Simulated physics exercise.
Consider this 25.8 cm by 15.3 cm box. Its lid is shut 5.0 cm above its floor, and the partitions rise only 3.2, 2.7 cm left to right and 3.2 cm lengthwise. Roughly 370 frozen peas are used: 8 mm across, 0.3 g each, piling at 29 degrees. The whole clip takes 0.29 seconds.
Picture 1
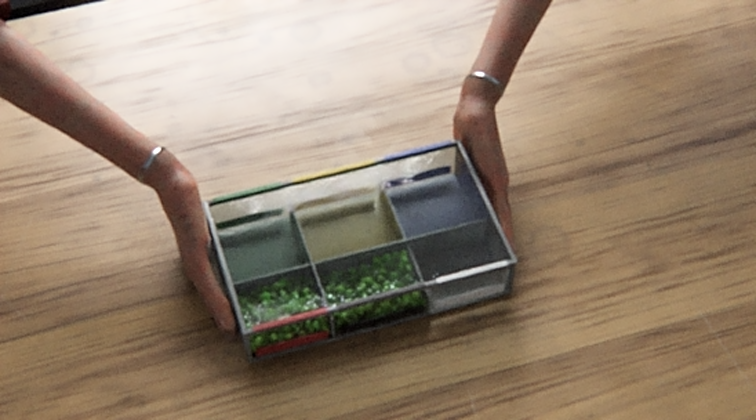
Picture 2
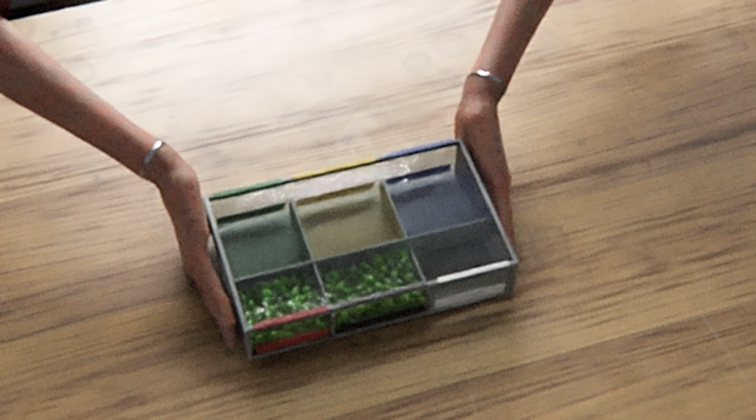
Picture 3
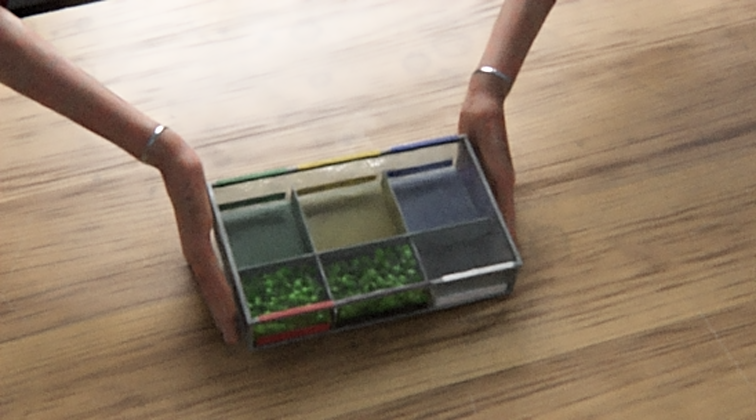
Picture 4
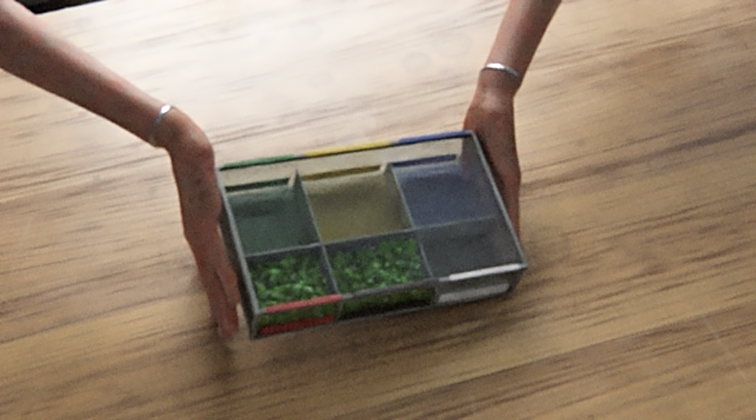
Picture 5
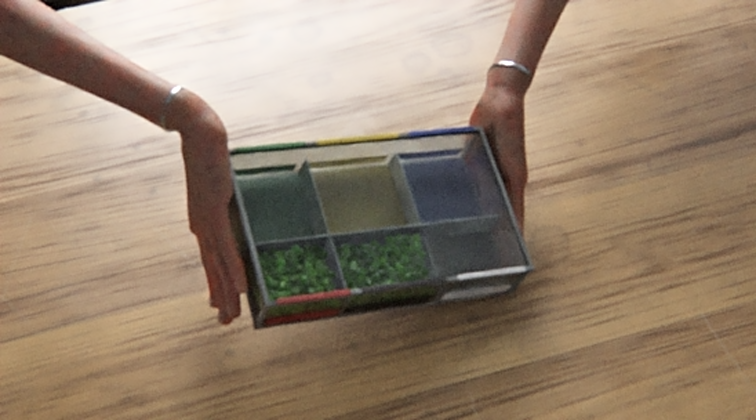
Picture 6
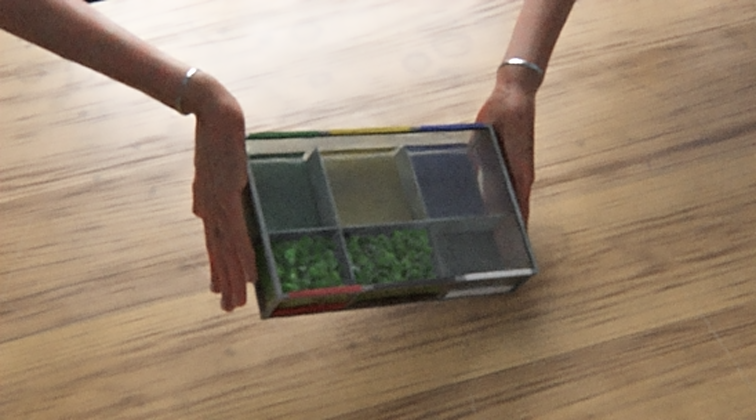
Two hands held a clear six-section box with small green pieces in the red and black compartments, then lifted and gradually tilted it to the right above a wooden table, the pieces staying in place.
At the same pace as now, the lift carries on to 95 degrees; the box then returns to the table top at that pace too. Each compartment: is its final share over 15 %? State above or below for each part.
Red compartment: Above. Blue compartment: Below. Green compartment: Below. Yellow compartment: Below. White compartment: Above. Black compartment: Above.
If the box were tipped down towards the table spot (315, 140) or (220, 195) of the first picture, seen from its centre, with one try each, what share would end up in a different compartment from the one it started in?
Approximately 65 percent, then 35 percent.
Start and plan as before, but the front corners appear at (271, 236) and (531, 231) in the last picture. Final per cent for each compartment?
Result - red: 25 %; blue: 55 %; green: 0 %; yellow: 0 %; white: 10 %; black: 10 %.
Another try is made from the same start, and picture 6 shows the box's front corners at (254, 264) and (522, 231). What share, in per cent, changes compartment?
About 65 per cent.
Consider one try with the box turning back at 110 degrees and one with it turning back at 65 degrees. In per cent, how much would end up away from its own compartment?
I'd expect close to 60 and then close to 15 per cent.
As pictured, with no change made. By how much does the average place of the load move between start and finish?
Roughly 6.5 cm.
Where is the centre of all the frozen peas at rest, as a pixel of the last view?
Estimated resting centre: Around (405, 293).
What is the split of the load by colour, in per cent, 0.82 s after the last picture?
Red 35 %, blue 0 %, green 0 %, yellow 0 %, white 20 %, black 45 %.
Then, 0.82 s after the last picture, tilt 93 degrees; red 35 %, white 20 %, black 45 %.
Then, 1.35 s after the last picture, tilt 40 degrees; red 30 %, white 40 %, black 30 %.
Then, 1.96 s after the last picture, tilt 0 degrees; red 30 %, white 40 %, black 30 %.
In the end, red 30 %, blue 0 %, green 0 %, yellow 0 %, white 40 %, black 30 %.
